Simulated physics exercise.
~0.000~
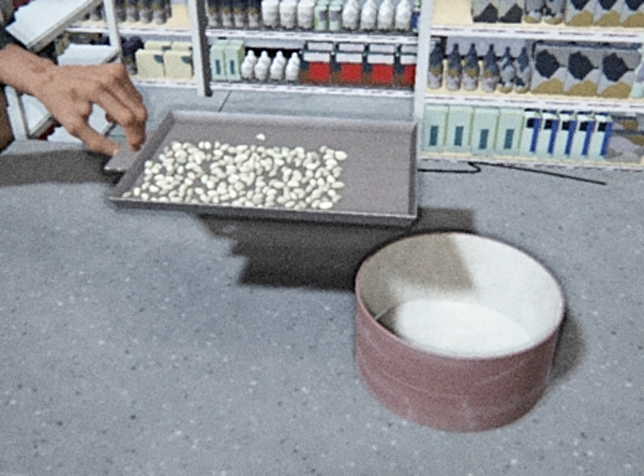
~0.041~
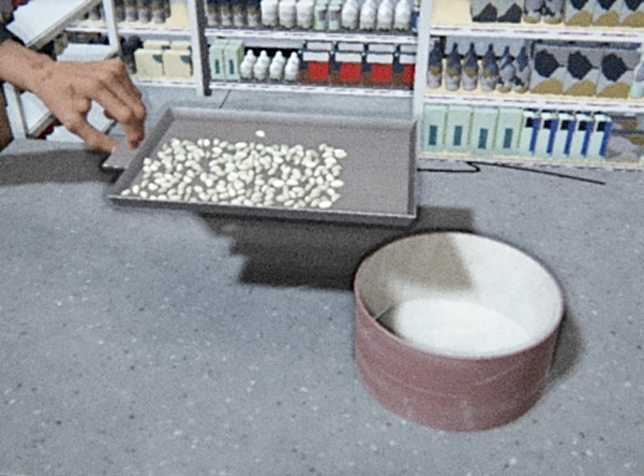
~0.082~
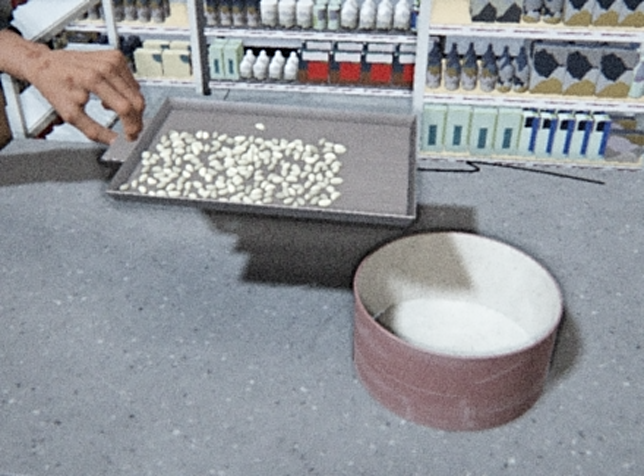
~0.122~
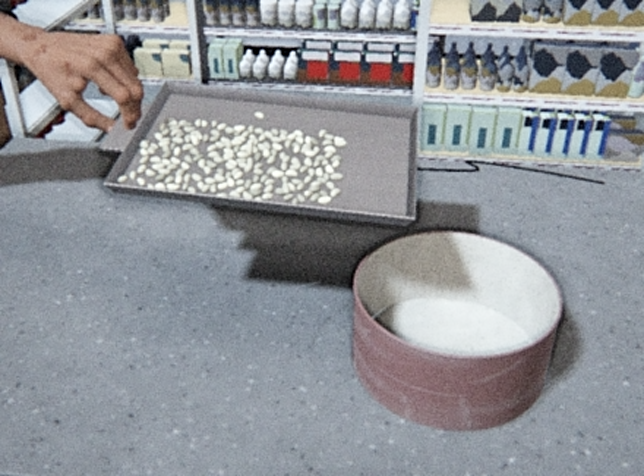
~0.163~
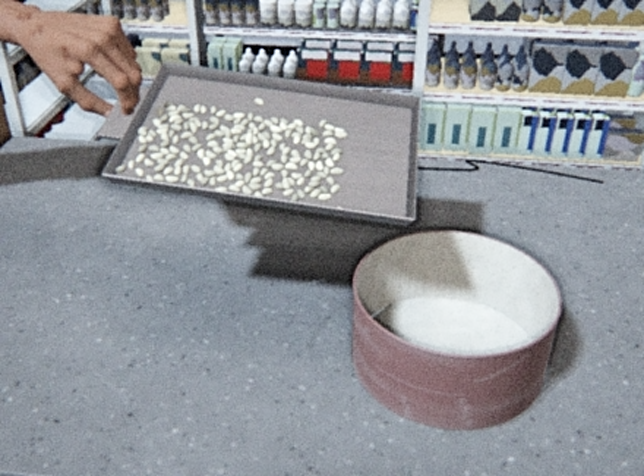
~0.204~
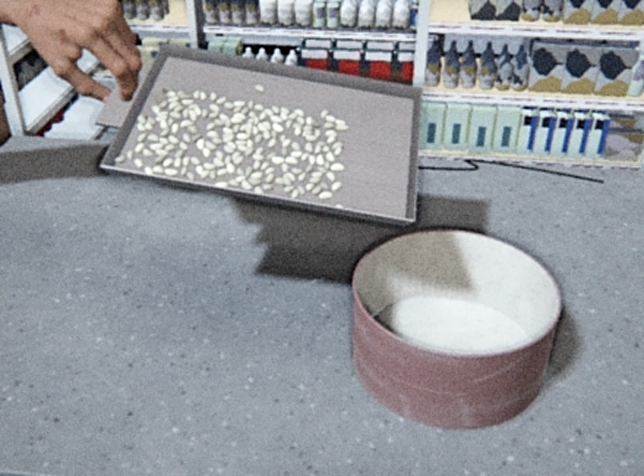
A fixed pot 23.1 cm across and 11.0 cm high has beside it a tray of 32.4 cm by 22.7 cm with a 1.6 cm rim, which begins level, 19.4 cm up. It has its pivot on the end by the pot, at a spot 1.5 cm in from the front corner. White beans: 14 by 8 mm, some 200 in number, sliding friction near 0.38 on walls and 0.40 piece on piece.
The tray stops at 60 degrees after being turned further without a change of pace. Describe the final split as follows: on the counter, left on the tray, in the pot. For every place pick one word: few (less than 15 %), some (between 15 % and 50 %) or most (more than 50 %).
Counter gets some, tray gets few, pot gets most.
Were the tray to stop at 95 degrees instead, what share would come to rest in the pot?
60 percent.
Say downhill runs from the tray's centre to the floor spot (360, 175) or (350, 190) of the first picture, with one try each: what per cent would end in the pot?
I'd put it at about 70 per cent for the first tilt and about 90 per cent for the second.
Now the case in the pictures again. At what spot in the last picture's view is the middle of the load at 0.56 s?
Near pixel (284, 152).
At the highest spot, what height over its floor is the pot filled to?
My guess is around 1.5 centimetres.
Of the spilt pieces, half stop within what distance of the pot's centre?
Distance: Roughly 24 cm.
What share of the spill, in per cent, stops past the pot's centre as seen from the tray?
Share past the middle: Roughly 20 percent.
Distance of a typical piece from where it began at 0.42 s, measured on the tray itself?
Roughly 2 cm.
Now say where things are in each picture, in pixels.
In the first frame, tray tilt 0 degrees, front corners at (116, 195) and (409, 213); middle of the pieces at (244, 176); pot at (458, 288).
In the second frame, tray tilt 1 degrees, front corners at (115, 193) and (409, 213); middle of the pieces at (243, 174).
In the third frame, tray tilt 3 degrees, front corners at (114, 188) and (408, 213), lowest corner right front; middle of the pieces at (242, 169).
In the fourth frame, tray tilt 7 degrees, front corners at (112, 181) and (408, 214), lowest corner right front; middle of the pieces at (242, 162).
In the fifth frame, tray tilt 11 degrees, front corners at (110, 171) and (408, 214), lowest corner right front; middle of the pieces at (241, 153).
In the sixth frame, tray tilt 15 degrees, front corners at (109, 163) and (408, 215), lowest corner right front; middle of the pieces at (241, 144); pot at (455, 286). Its pace works out near 105 degrees a second.
Then, at 0.42 s, tilt 39 degrees; the tray holds 100 %, the pot 0 %.
After 0.56 s, tilt 54 degrees; the tray holds 100 %, the pot 0 %.
Then, at 0.83 s, tilt 60 degrees; the tray holds 30 %, the pot 25 %.
In the end, at 2.4 s, counter 25 %, tray 5 %, pot 65 %.
